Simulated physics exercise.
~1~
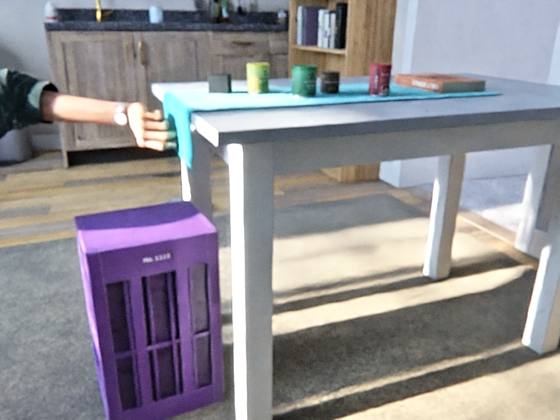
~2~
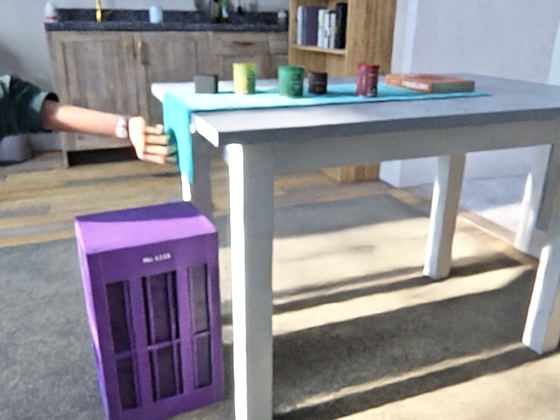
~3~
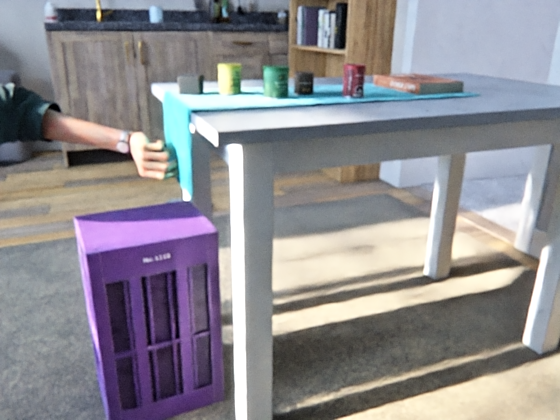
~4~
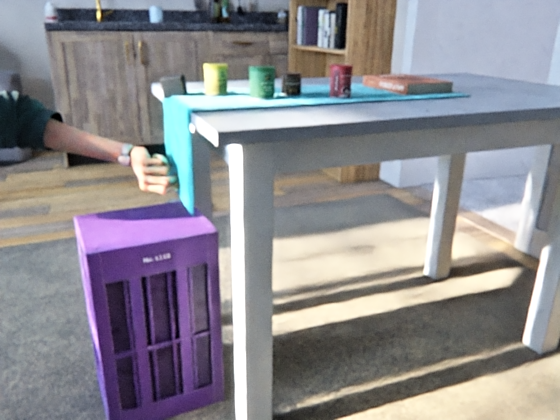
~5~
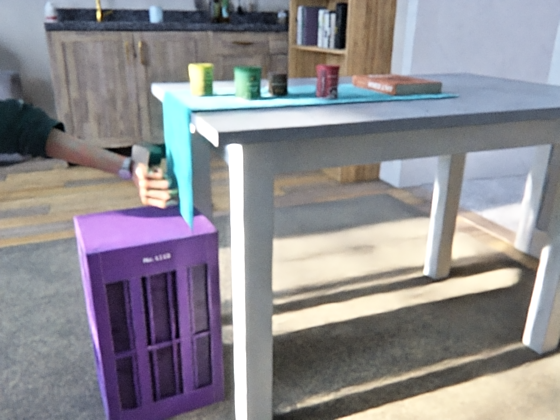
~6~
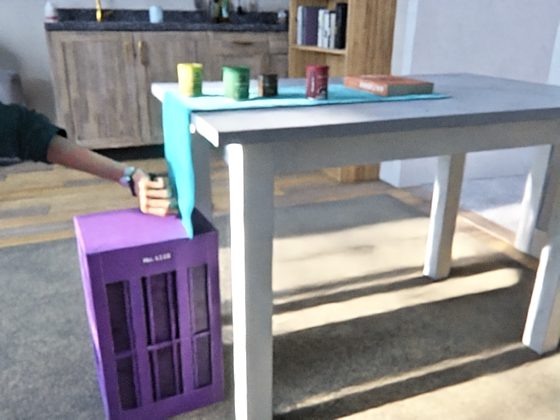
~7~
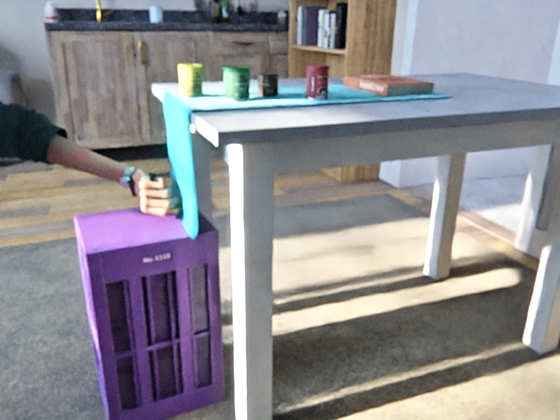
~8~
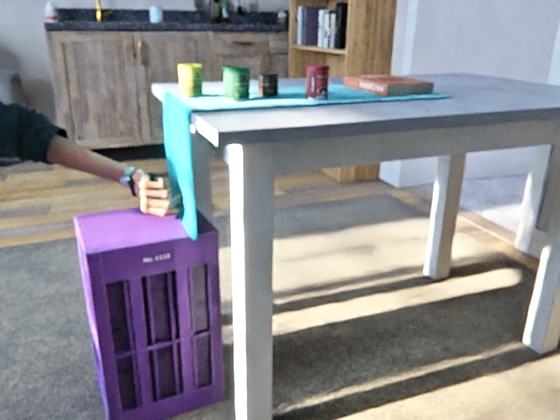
At first, a black cube, a yellow can, a green can, a brown pot, a red can and a book sit on a turquoise cloth across a pale table, while a hand grips its hanging end above a purple crate. The hand draws the cloth downward, and everything on it slides left together. The cube reaches the table's edge, then tips over and drops beside the hand. The hand keeps pulling until the hem reaches the crate, and the cloth stops. The cans, pot and book remain on the table, both the yellow and red cans upright.
